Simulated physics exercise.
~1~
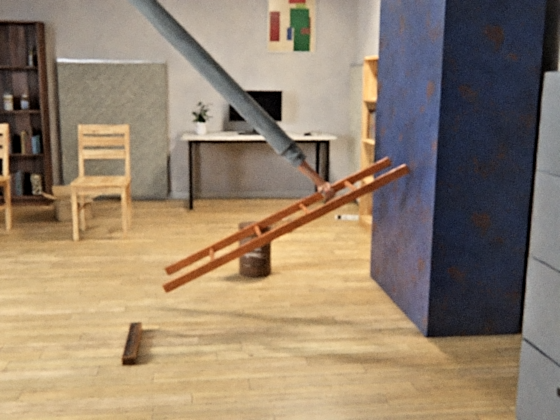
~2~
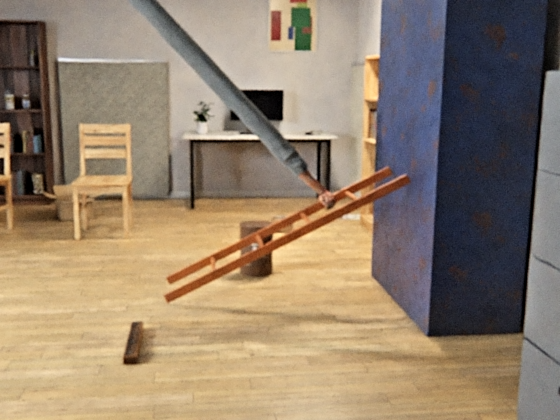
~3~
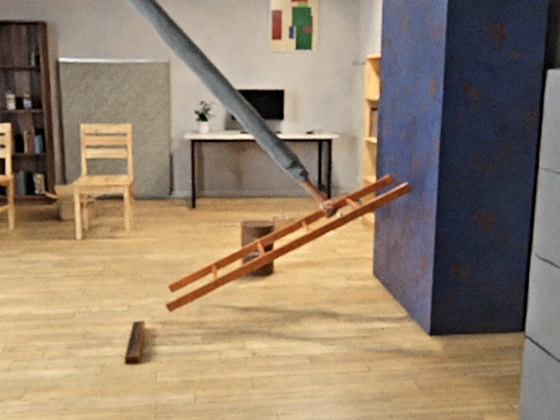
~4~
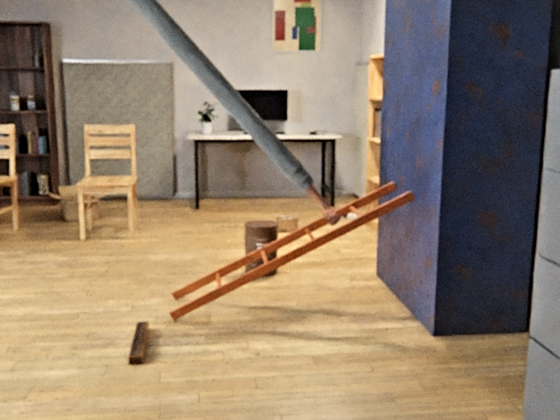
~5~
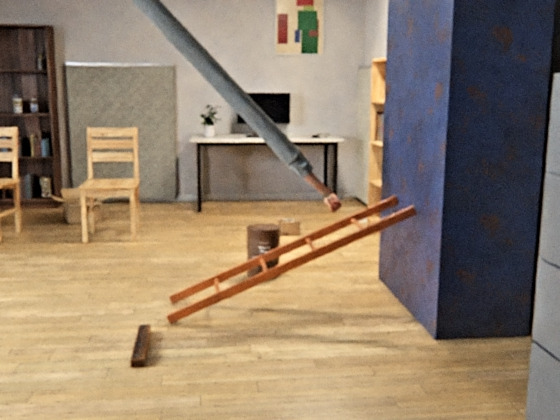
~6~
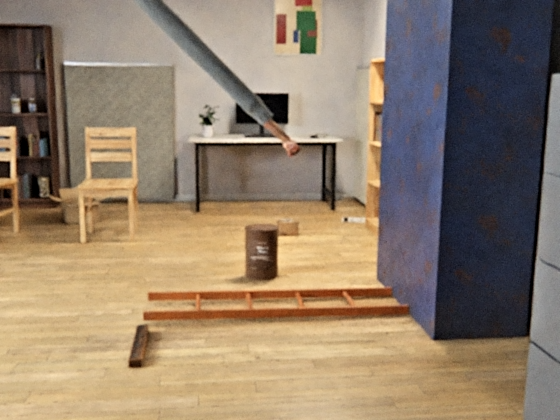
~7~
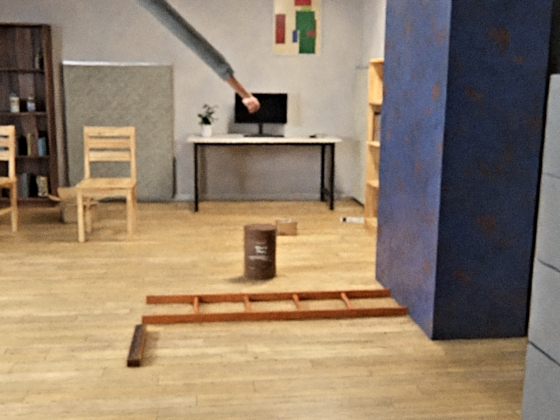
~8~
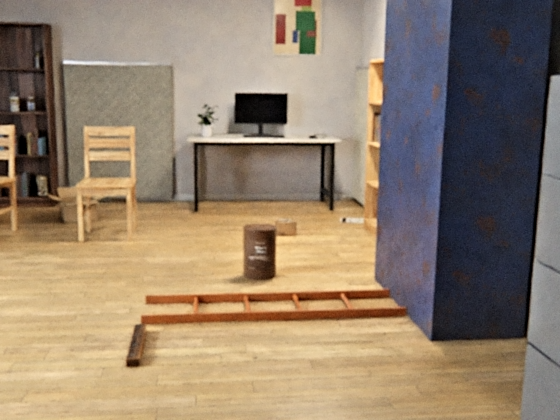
To begin with, an arm in a grey sleeve reaches in from the upper left and holds an orange ladder at a slant, its upper end toward a tall blue block on the right. A dark wooden batten lies on the floor to the left, and a brown pail stands behind the ladder. The hand eases the ladder down a little, then lets go and draws back. Left unsupported by the hand, the ladder slips down and drops flat onto the floor, its left end coming close to the batten. The arm withdraws out of view, leaving the ladder lying still, with the pail and batten unmoved.
